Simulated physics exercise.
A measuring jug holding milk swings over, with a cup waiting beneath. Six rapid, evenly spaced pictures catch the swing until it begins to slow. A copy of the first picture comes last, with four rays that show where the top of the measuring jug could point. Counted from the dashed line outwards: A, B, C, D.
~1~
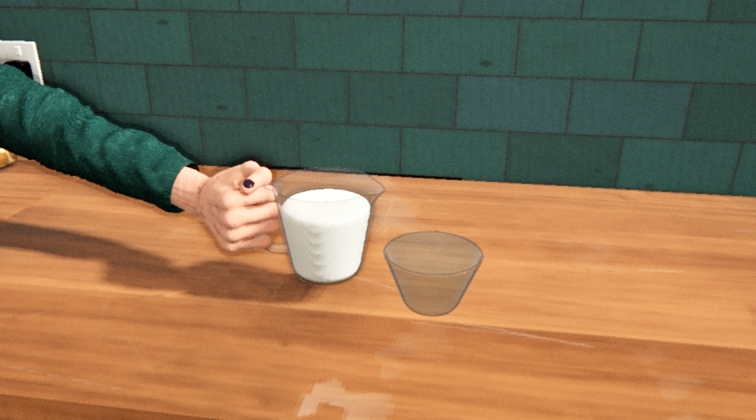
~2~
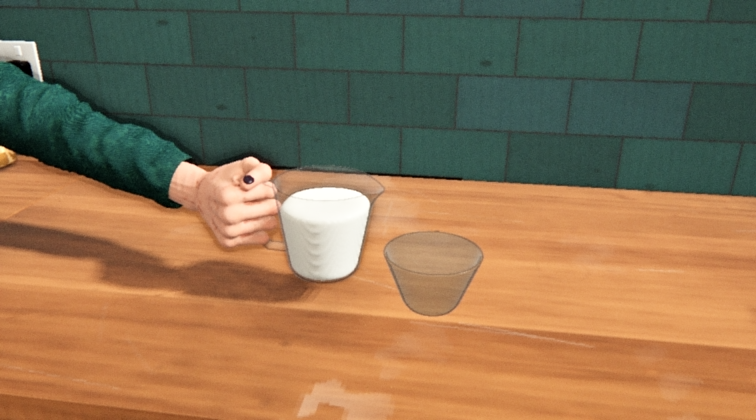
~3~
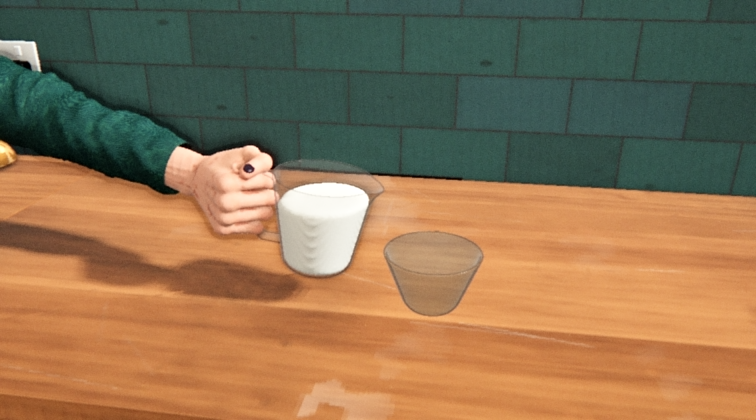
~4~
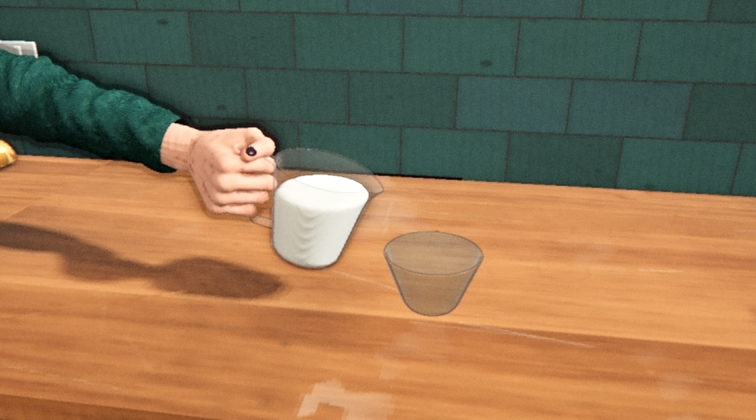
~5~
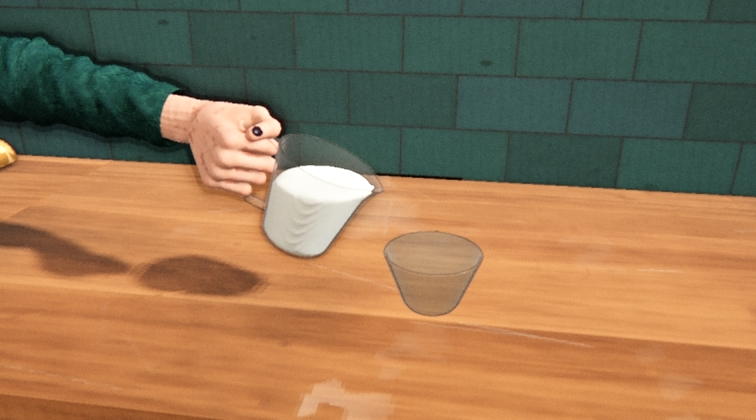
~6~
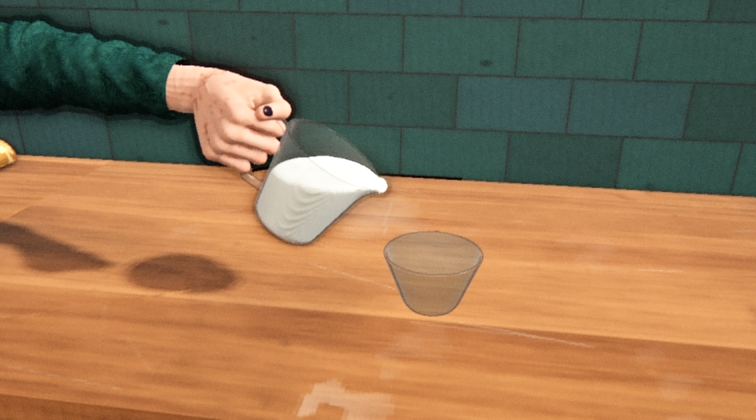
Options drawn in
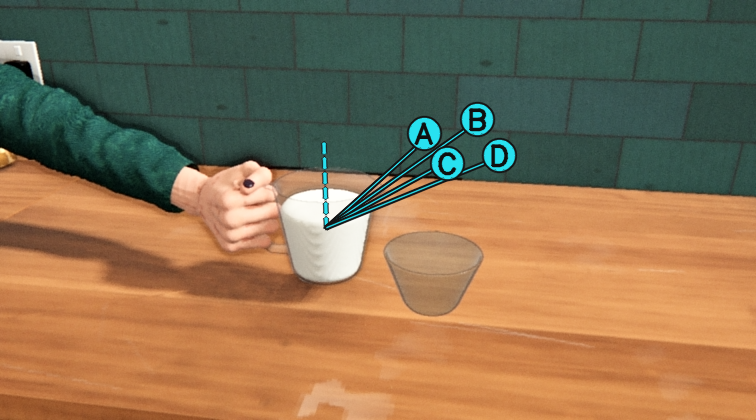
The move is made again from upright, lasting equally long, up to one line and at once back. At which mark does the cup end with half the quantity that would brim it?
Take B.
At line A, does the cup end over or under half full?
Under.
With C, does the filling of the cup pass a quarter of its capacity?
Yes, it does.
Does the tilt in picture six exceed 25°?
Yes, it does.
On the marked copy, A at (414, 148); B at (464, 130); C at (431, 170); D at (484, 163).
With A, the cup ends with about 34 % of what it can hold.
With B, the cup ends with about 49 % of what it can hold.
With C, the cup ends with about 65 % of what it can hold; 3 % of the milk is spilt.
With D, the cup ends with about 81 % of what it can hold; 4 % of the milk is spilt.
